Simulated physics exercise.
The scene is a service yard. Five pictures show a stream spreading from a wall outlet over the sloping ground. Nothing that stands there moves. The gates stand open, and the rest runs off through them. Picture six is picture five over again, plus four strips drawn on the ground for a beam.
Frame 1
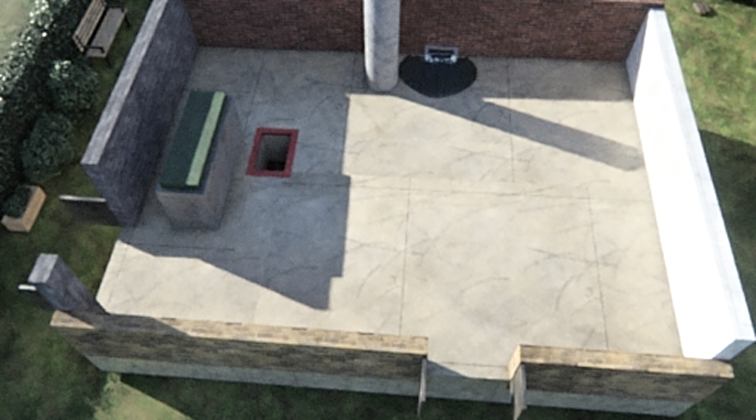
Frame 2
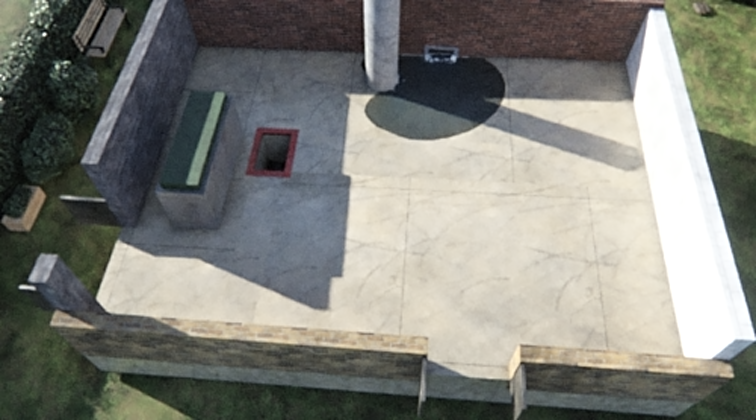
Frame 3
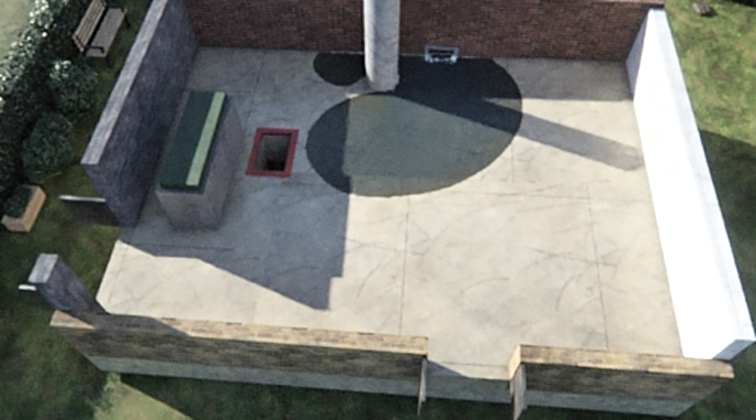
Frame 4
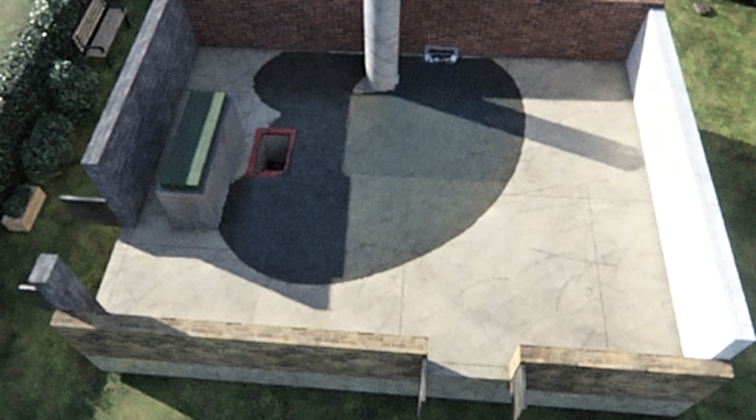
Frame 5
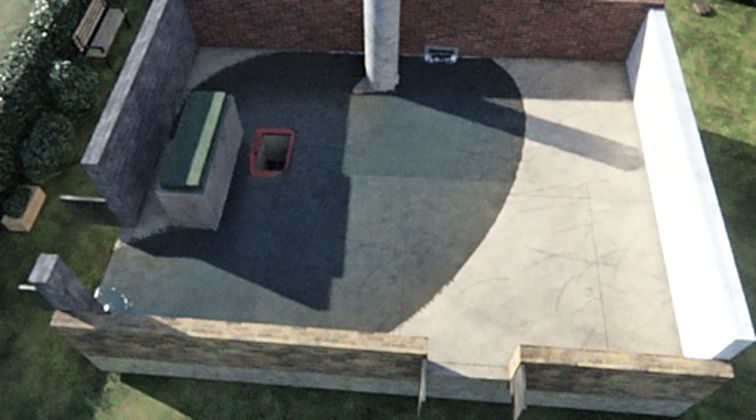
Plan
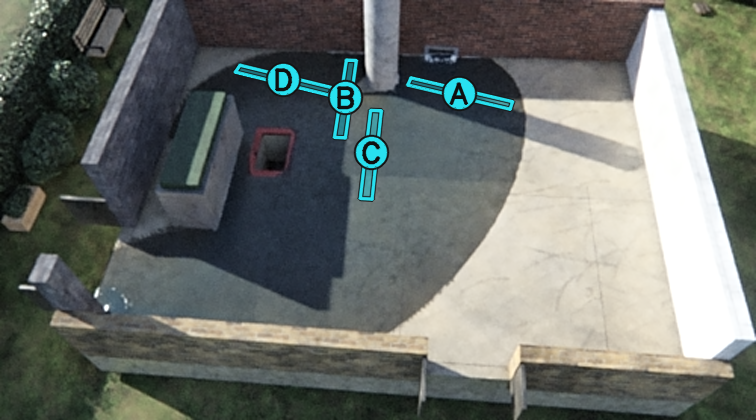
Dark water spreads from the back wall across the paved yard and surrounds the red-edged pit.
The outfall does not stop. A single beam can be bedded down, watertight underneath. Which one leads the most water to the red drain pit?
Use place D.
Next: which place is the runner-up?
That is place A.
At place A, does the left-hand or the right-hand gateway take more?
More leaves on the left.
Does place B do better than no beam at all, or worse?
It is worse.
On the marked copy, A from (409, 81) to (511, 105); B from (339, 137) to (351, 60); C from (366, 198) to (375, 110); D from (237, 68) to (330, 91).
For place A, about 11 % of the stream runs into the red drain pit, about 89 % out by the gates.
For place B, about 7 % of the stream runs into the red drain pit, about 93 % out by the gates.
For place C, about 7 % of the stream runs into the red drain pit, about 93 % out by the gates.
For place D, about 16 % of the stream runs into the red drain pit, about 84 % out by the gates.
